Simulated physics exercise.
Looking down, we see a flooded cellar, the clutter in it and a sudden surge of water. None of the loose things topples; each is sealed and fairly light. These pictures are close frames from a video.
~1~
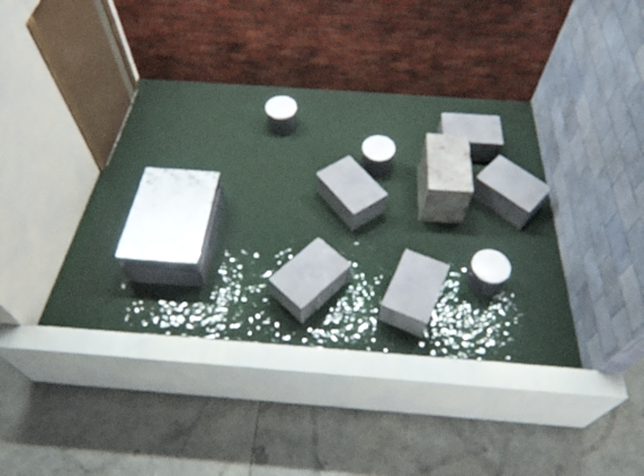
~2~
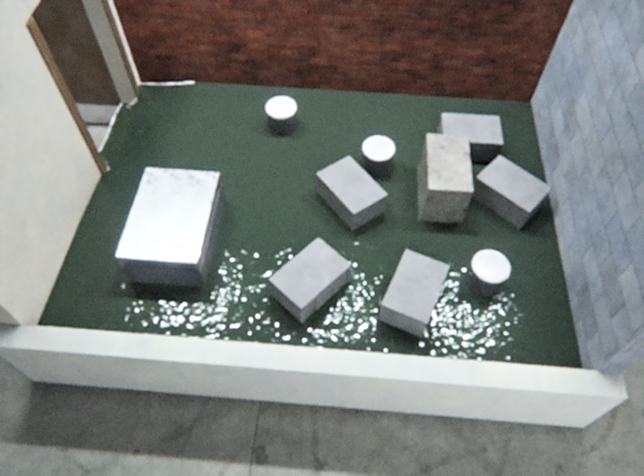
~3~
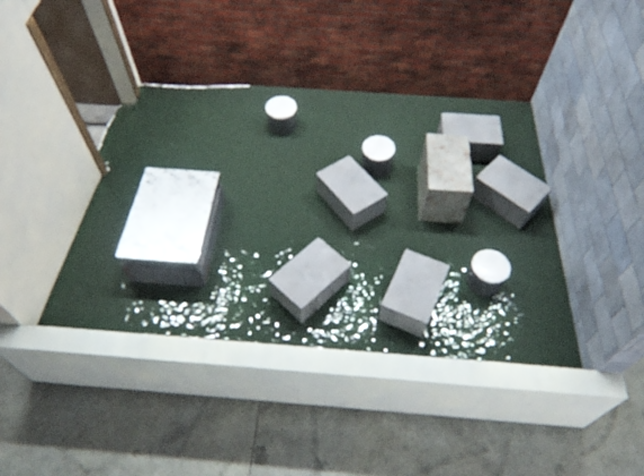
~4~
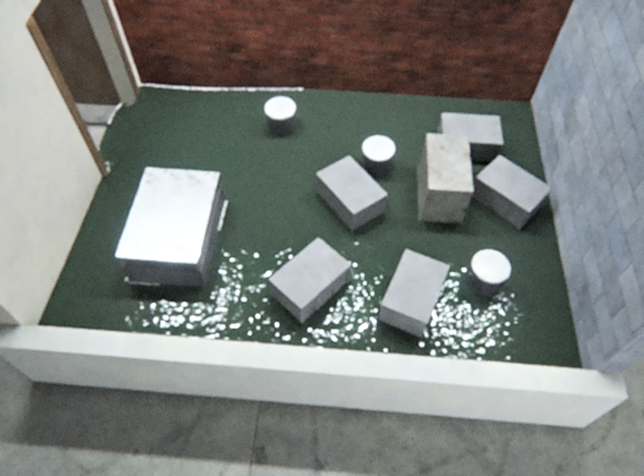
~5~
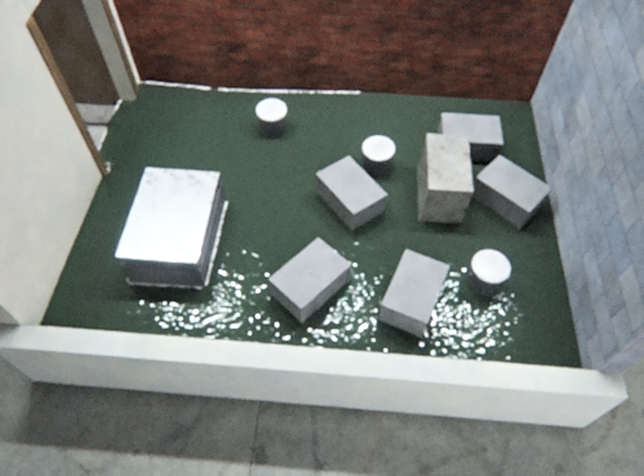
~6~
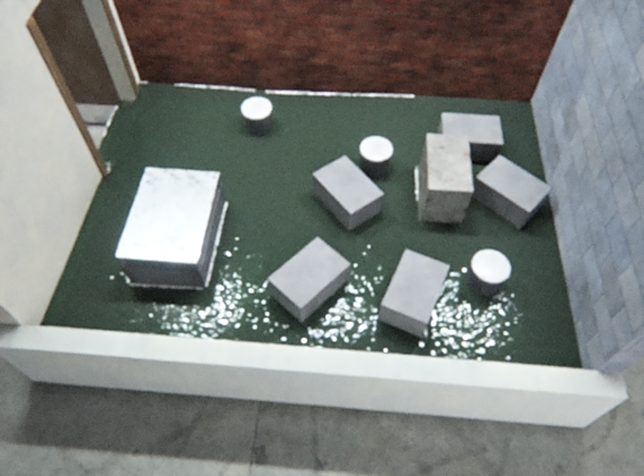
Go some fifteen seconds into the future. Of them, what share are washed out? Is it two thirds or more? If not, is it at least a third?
No, but at least a third.
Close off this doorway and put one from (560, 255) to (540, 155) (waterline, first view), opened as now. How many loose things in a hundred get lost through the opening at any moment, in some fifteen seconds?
Estimate: Close to 100 %.
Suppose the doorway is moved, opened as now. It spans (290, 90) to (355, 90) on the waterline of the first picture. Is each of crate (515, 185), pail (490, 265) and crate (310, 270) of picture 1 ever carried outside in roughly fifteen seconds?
Sequentially: Remains indoors, remains indoors, remains indoors.
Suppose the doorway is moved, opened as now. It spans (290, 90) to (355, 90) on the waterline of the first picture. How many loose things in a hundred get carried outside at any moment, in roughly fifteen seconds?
It comes to about 50 per cent.
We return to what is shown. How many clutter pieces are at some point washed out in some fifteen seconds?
The count is 3.
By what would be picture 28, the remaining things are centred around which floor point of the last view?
Mean position: Approx. (319, 215) px.
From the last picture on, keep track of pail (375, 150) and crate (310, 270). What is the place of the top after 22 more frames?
My guess is close to (168, 94), then close to (231, 248).
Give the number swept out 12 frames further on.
1.
A moment on, 0 of 8 are out; 8 afloat.
Next, 1 of 8 are out; 7 afloat.
Later, 2 of 8 are out; 6 afloat.
In the end, 3 of 8 are out; 5 afloat.
